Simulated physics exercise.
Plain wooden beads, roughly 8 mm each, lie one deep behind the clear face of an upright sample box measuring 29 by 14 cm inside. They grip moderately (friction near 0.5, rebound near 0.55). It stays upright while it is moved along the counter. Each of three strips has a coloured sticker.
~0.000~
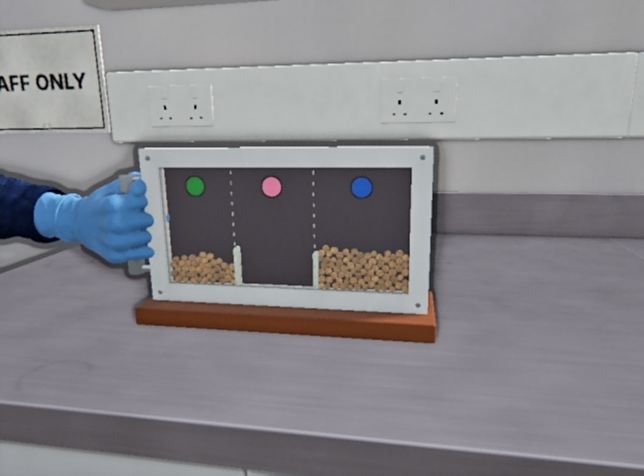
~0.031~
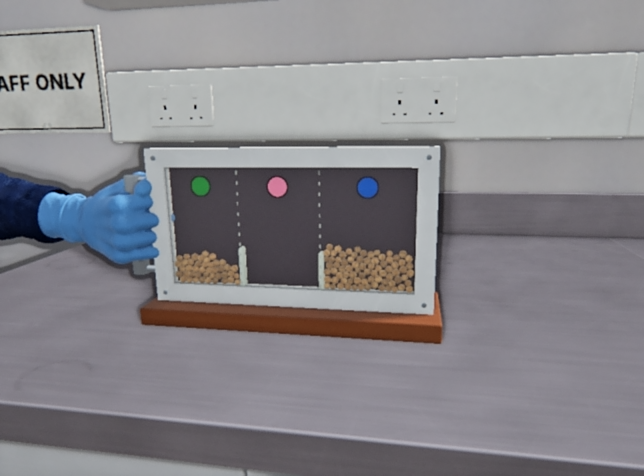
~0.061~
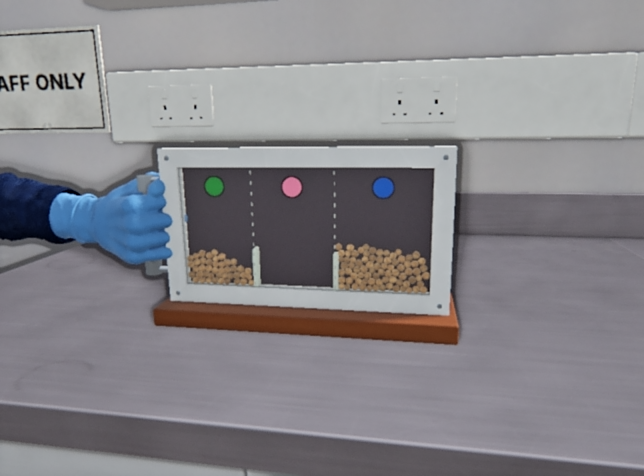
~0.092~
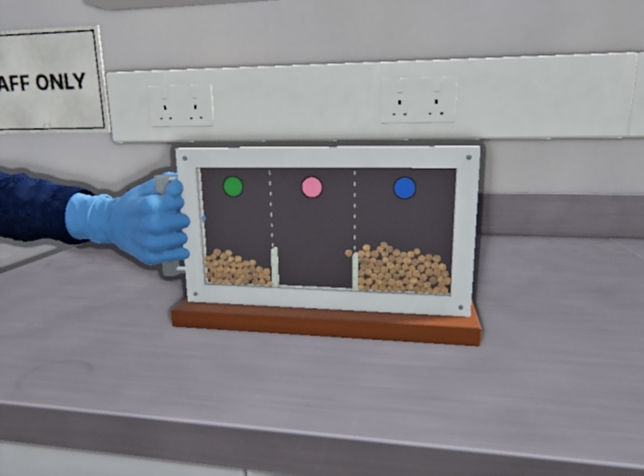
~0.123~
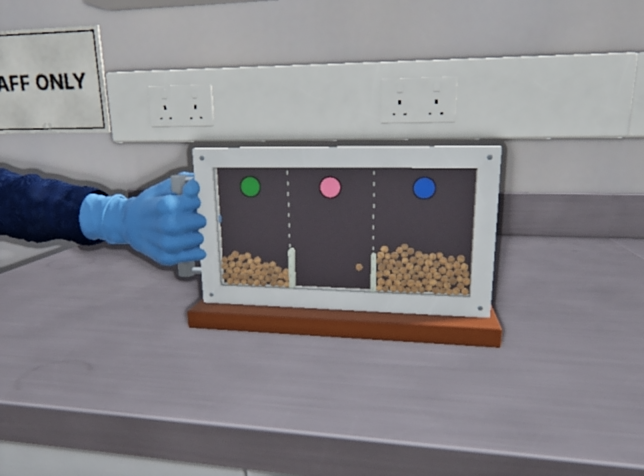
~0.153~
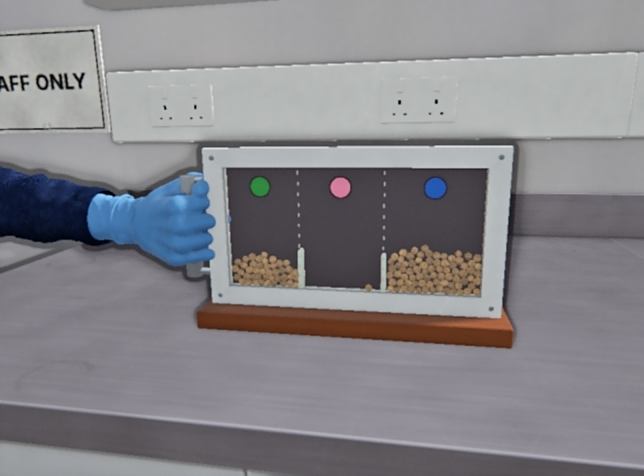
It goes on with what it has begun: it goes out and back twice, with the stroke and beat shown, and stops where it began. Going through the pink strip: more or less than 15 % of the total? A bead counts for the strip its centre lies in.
Pink strip less than 15 %.
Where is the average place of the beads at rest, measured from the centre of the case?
About 1 cm right and 5 cm below.
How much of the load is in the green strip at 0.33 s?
Roughly 35 per cent.
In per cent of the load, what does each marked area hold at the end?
Pink strip: 10; blue strip: 60; green strip: 35.
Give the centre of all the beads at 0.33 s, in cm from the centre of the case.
Some 2 cm right and 5 cm below.
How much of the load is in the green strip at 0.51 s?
Roughly 35 per cent.
After 0.33 s, it is at its start; the beads' middle is 2 cm right of and 5 cm below the centre; blue 65 %, green 35 %.
After 0.51 s, it is 8 cm to the right; the beads' middle is 2 cm right of and 5 cm below the centre; pink 5 %, blue 60 %, green 35 %.
After 0.67 s, it is at its start; the beads' middle is 2 cm right of and 5 cm below the centre; pink 10 %, blue 60 %, green 35 %.
Settled by 1.2 s, it is at its start; pink 10 %, blue 60 %, green 35 %.
